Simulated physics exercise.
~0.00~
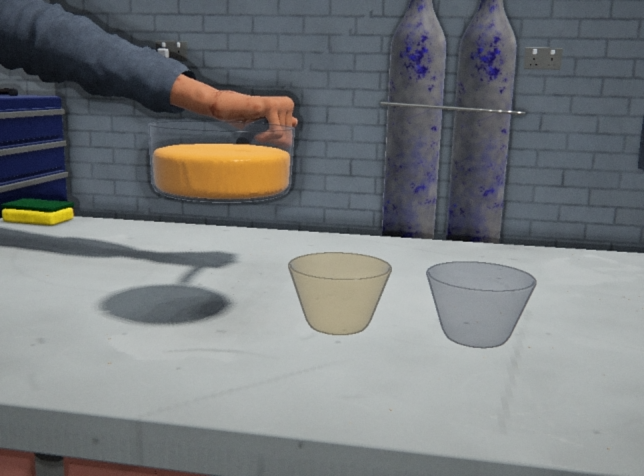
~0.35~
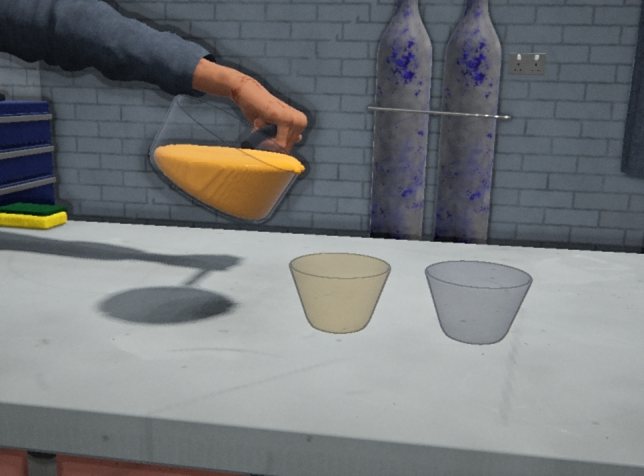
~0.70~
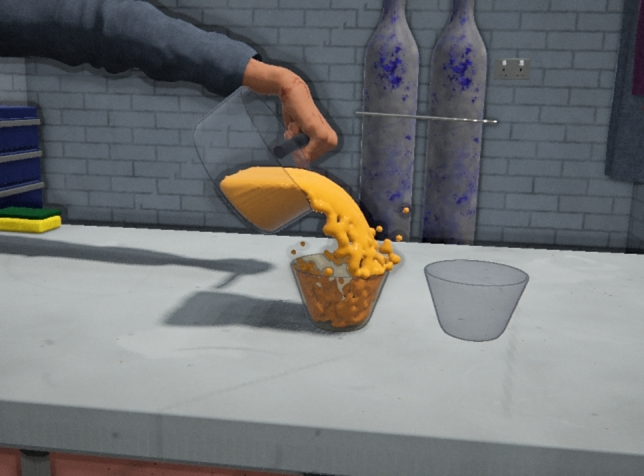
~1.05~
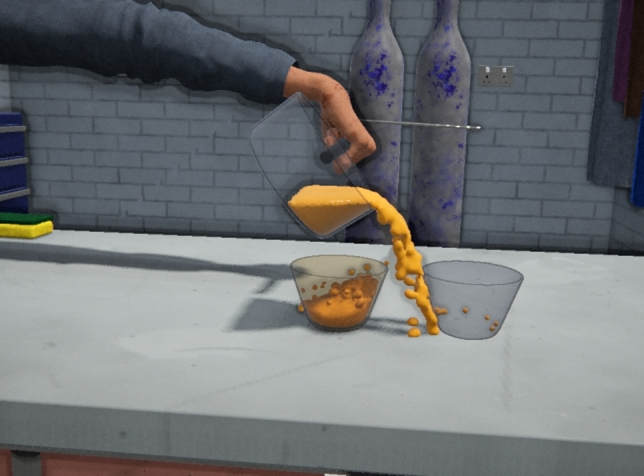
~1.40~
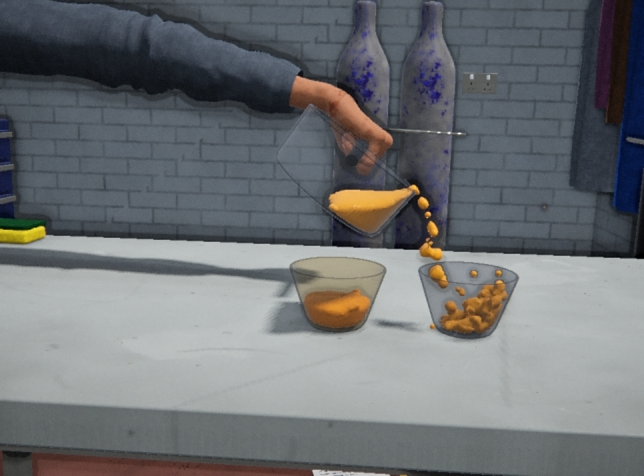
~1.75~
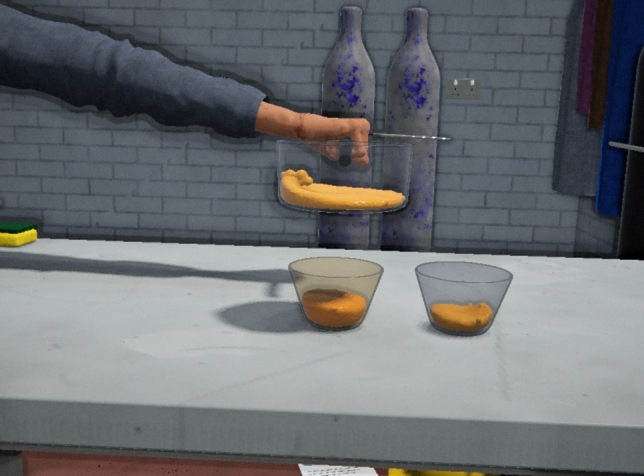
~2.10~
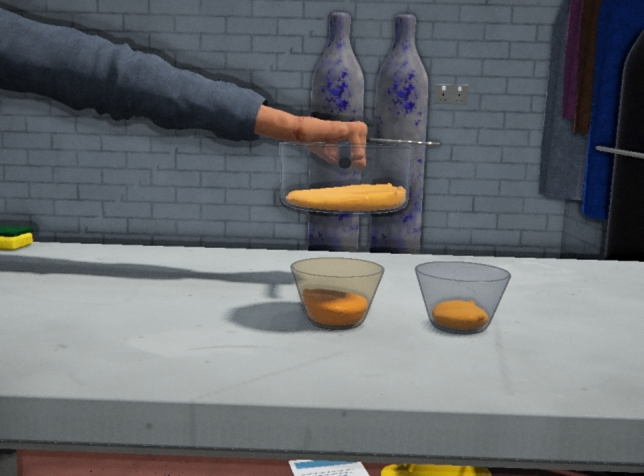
The clip opens with a hand holding a clear container of orange juice above a pale table, to the left of two empty wide cups. The hand tips the container to the right, and juice pours into the left cup, with some drops scattering around its rim. As the container moves right, the stream falls between the cups before reaching the right one. The hand then levels the container and the pouring stops. At the end, both cups hold shallow pools of juice, while some remains in the container held above them.
